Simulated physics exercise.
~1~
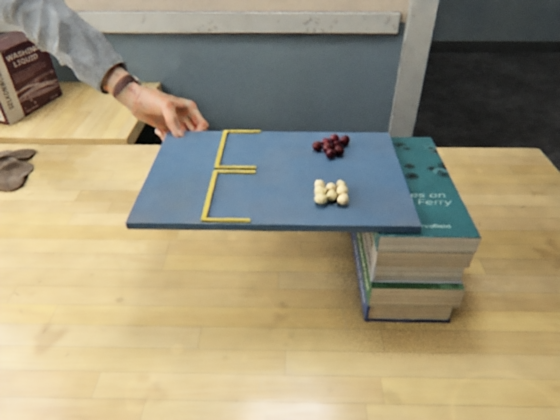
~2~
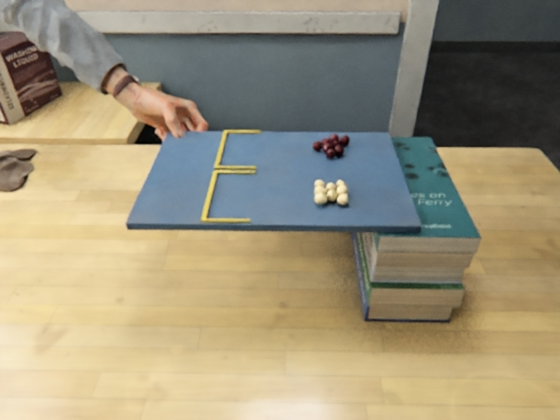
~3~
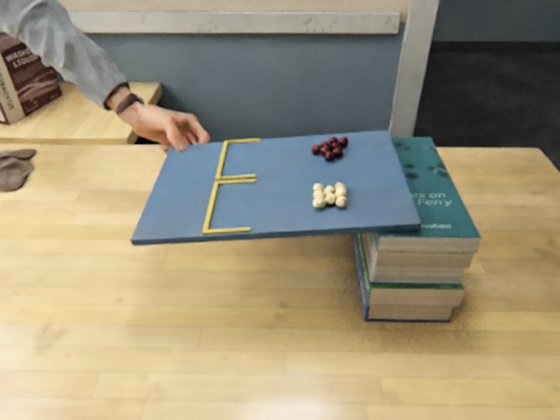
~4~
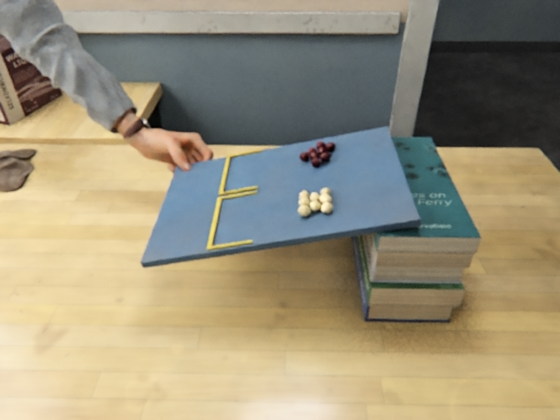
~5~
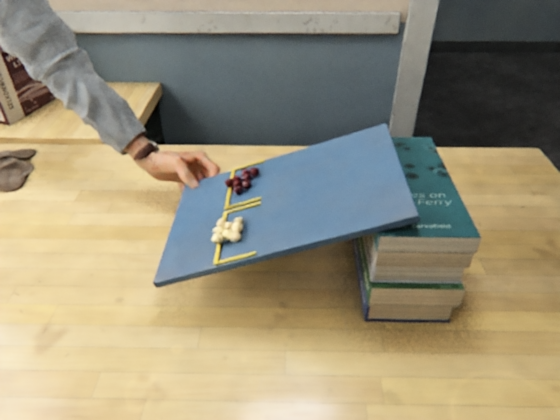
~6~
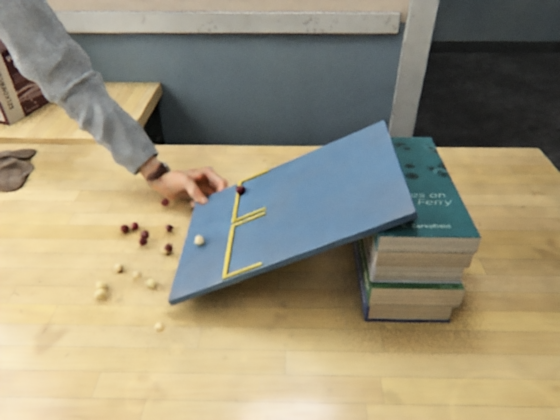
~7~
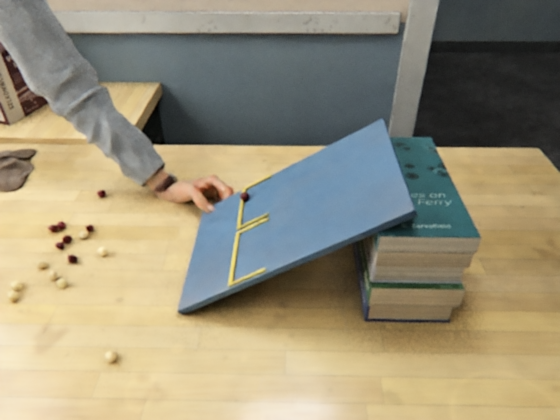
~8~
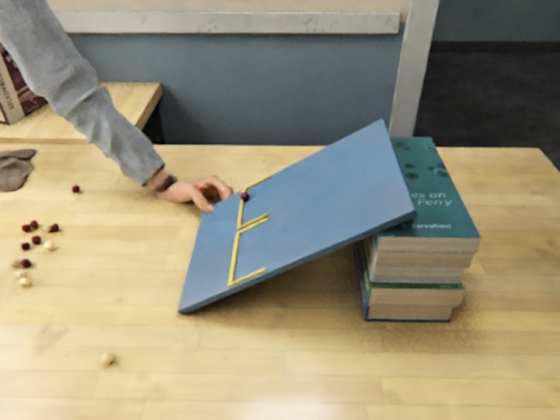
On a wooden counter, a hand tilts a blue board, spilling most beads past yellow strips.
